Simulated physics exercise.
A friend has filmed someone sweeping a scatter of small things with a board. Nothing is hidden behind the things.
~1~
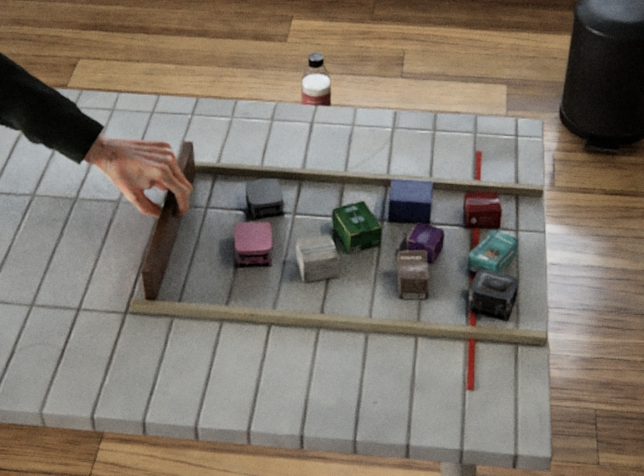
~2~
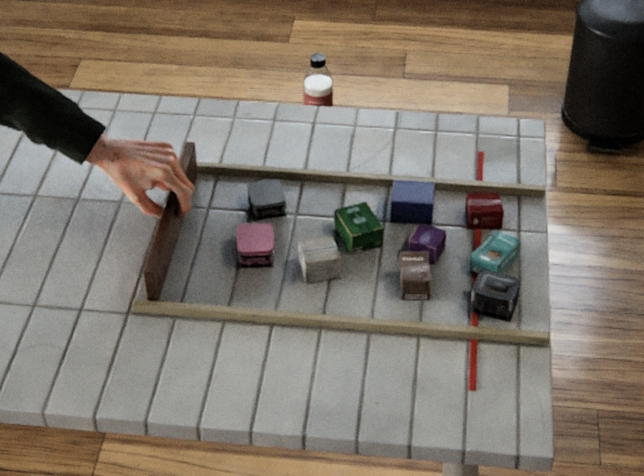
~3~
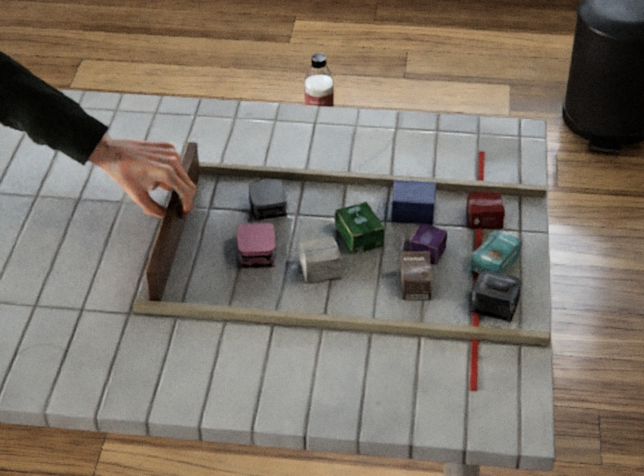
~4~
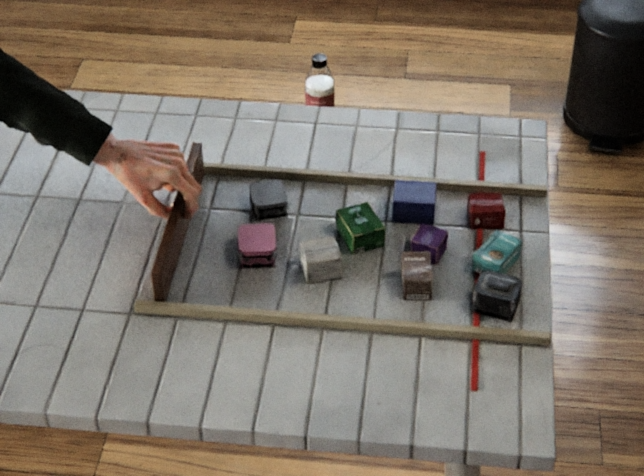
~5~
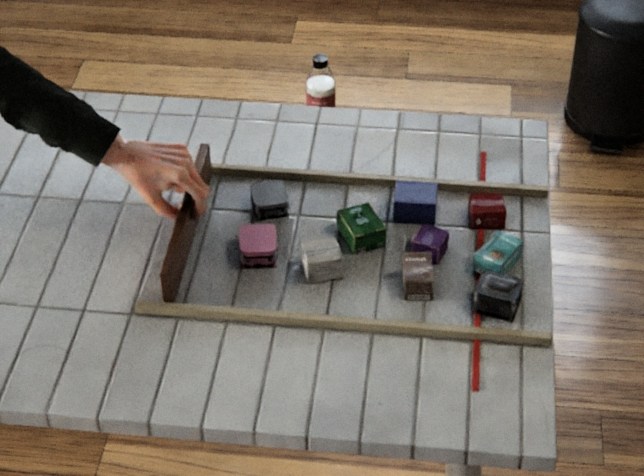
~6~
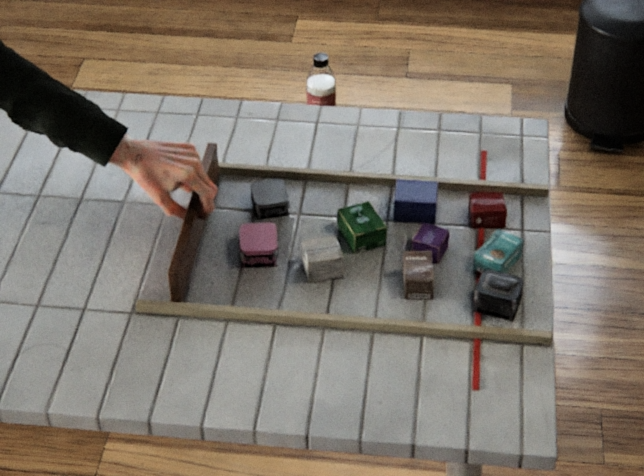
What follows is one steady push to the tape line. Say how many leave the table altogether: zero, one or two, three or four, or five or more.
In the end the number that fall off is three or four.
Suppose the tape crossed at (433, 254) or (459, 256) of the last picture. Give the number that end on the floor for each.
It would be 0 and 3.
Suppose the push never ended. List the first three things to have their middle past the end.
In order: The black case, then the turquoise box, then the red box.
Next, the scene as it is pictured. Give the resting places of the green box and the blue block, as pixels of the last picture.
First (529, 241), then (539, 209).
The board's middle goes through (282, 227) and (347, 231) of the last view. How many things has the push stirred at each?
At the one place 3, at the other 6.
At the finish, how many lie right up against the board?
It touches 2.
Early on, none off yet; black case at rest near (499, 295); turquoise box at rest near (499, 255); red box at rest near (487, 210).
A while later, none off yet; black case travelled about its own width near (548, 312); turquoise box travelled about its own width near (542, 271); red box travelled about its own width near (534, 214).
Finally, the number that fall off is three or four; lost, red box, turquoise box and black case.
